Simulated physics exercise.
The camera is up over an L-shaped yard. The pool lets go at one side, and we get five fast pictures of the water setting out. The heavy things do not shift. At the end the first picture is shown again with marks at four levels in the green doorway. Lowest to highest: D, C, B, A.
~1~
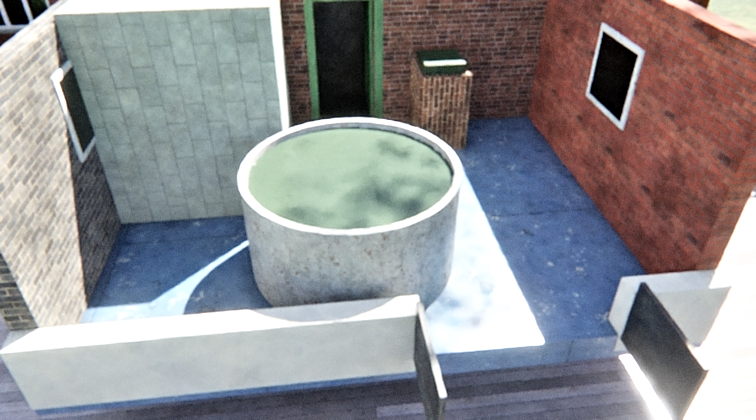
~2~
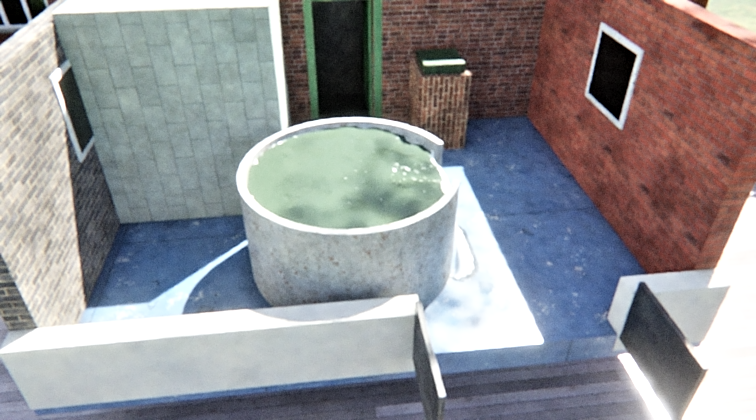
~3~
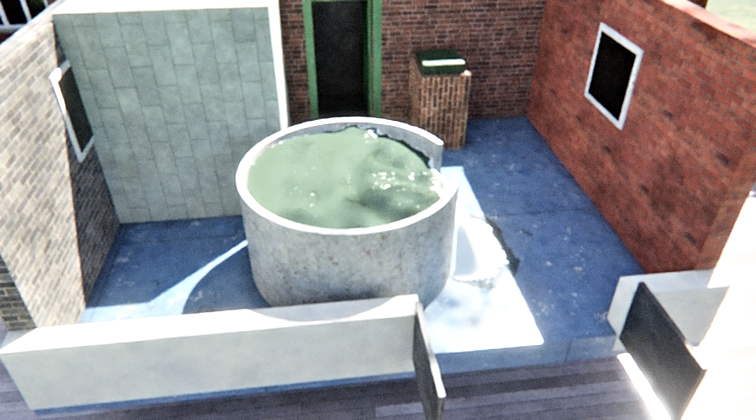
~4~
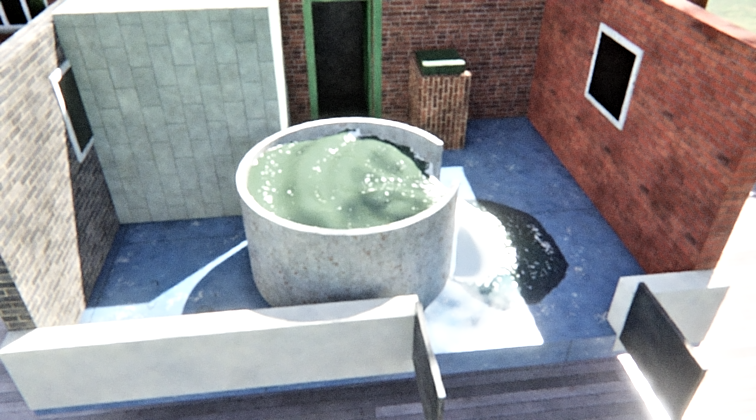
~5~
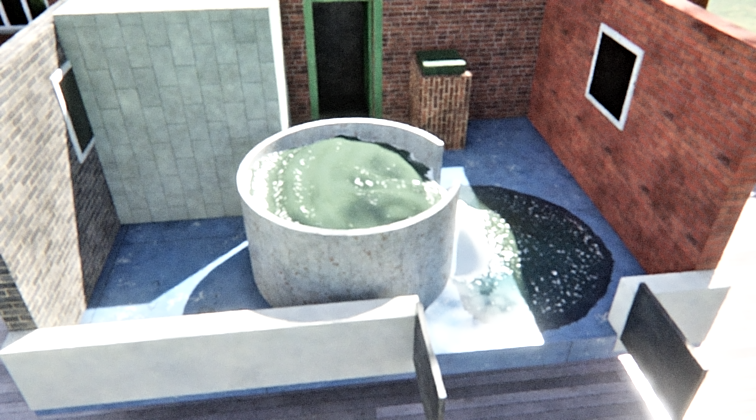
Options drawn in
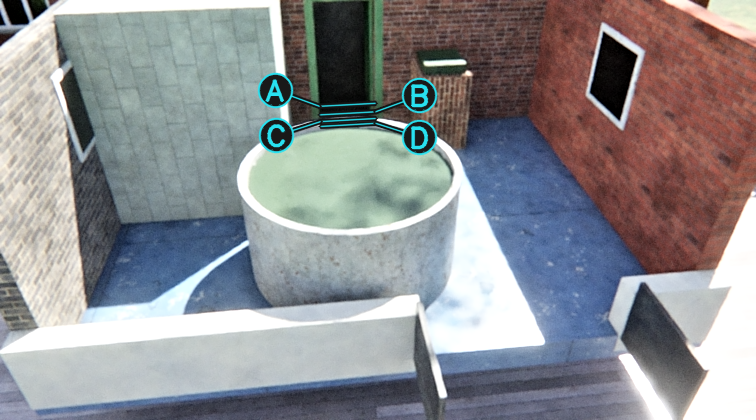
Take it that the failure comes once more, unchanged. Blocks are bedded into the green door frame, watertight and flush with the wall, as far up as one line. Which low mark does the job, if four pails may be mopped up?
It is B.
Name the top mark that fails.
C it is.
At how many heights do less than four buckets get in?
Two of them.
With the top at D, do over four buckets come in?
Yes.
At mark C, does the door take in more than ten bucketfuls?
Yes, it does.
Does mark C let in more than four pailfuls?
Yes, that goes wrong.
On the marked copy, A at (347, 104); B at (347, 113); C at (348, 120); D at (348, 124); from the bottom up D, C, B, A.
With A, nothing gets over.
With B, a splash gets over, under a bucket.
With C, some 15 bucketfuls get in.
With D, dozens of bucketfuls pour in.
